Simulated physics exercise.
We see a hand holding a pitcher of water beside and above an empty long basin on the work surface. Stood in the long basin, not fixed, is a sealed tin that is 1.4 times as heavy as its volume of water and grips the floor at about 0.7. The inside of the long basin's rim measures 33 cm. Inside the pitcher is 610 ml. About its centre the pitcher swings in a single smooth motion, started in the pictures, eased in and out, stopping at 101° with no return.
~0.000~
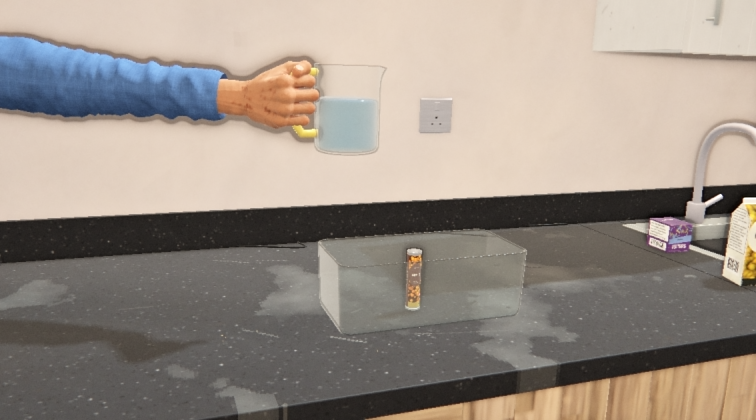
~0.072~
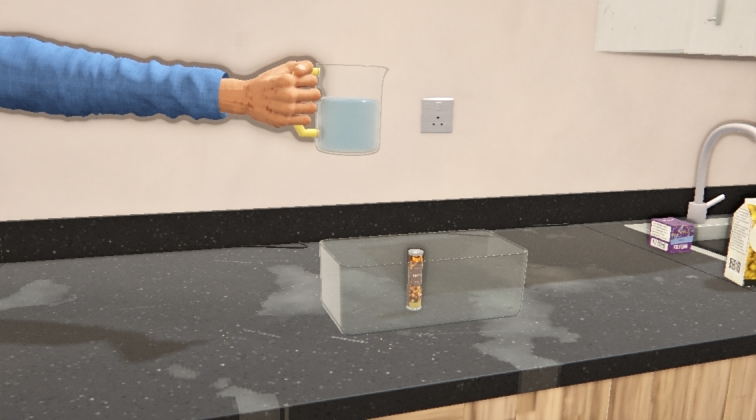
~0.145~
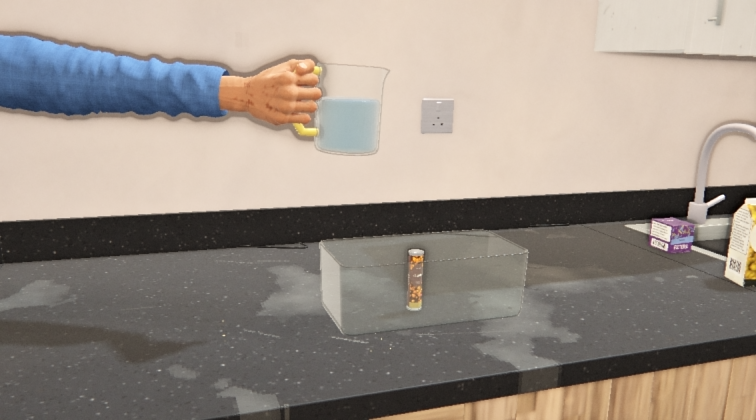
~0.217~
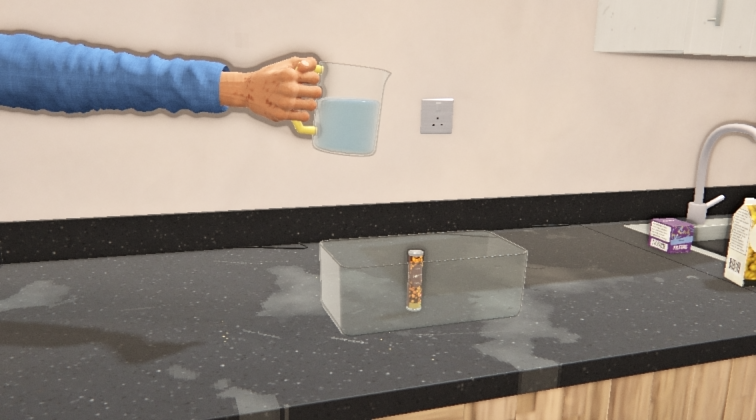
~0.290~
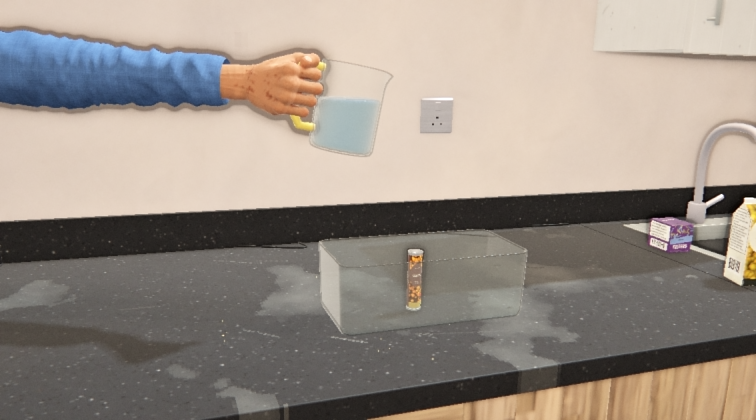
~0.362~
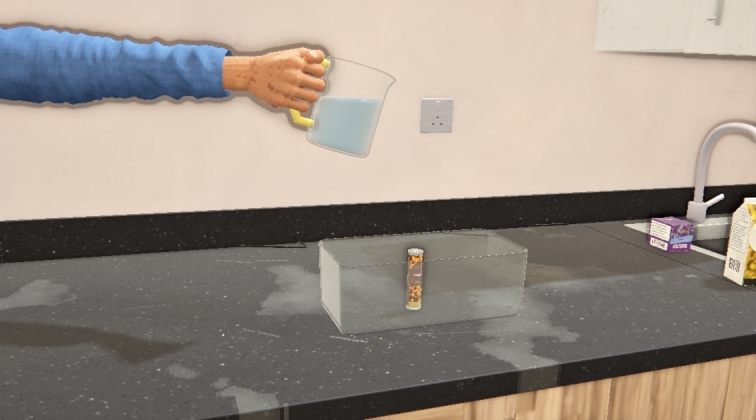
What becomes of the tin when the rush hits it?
The tin stays upright.
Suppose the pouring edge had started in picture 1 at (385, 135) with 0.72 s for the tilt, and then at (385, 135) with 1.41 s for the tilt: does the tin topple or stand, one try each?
Trial 1 - tin tips; trial 2 - tin tips.
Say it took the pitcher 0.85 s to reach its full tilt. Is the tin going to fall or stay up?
Well, the tin simply holds firm.
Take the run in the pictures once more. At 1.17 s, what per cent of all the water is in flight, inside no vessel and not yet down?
Roughly 30 per cent.
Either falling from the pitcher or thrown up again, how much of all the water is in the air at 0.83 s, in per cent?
It comes to roughly 4 per cent.
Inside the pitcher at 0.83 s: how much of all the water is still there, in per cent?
Still held: Roughly 96 % of the total.
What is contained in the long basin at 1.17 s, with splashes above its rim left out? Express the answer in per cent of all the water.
Some 22 percent.
After 0.83 s the tilt is 64° and 96 per cent is still to pour; the tin stands where it began.
After 1.17 s the tilt is 94° and 47 per cent is still to pour; the tin stands where it began.
After 1.52 s the tilt is 101° and 8 per cent is still to pour; the tin stands where it began.
After 1.91 s the tilt is 101° and 1 per cent is still to pour; the tin stands where it began.
In the end the tin stands where it began.
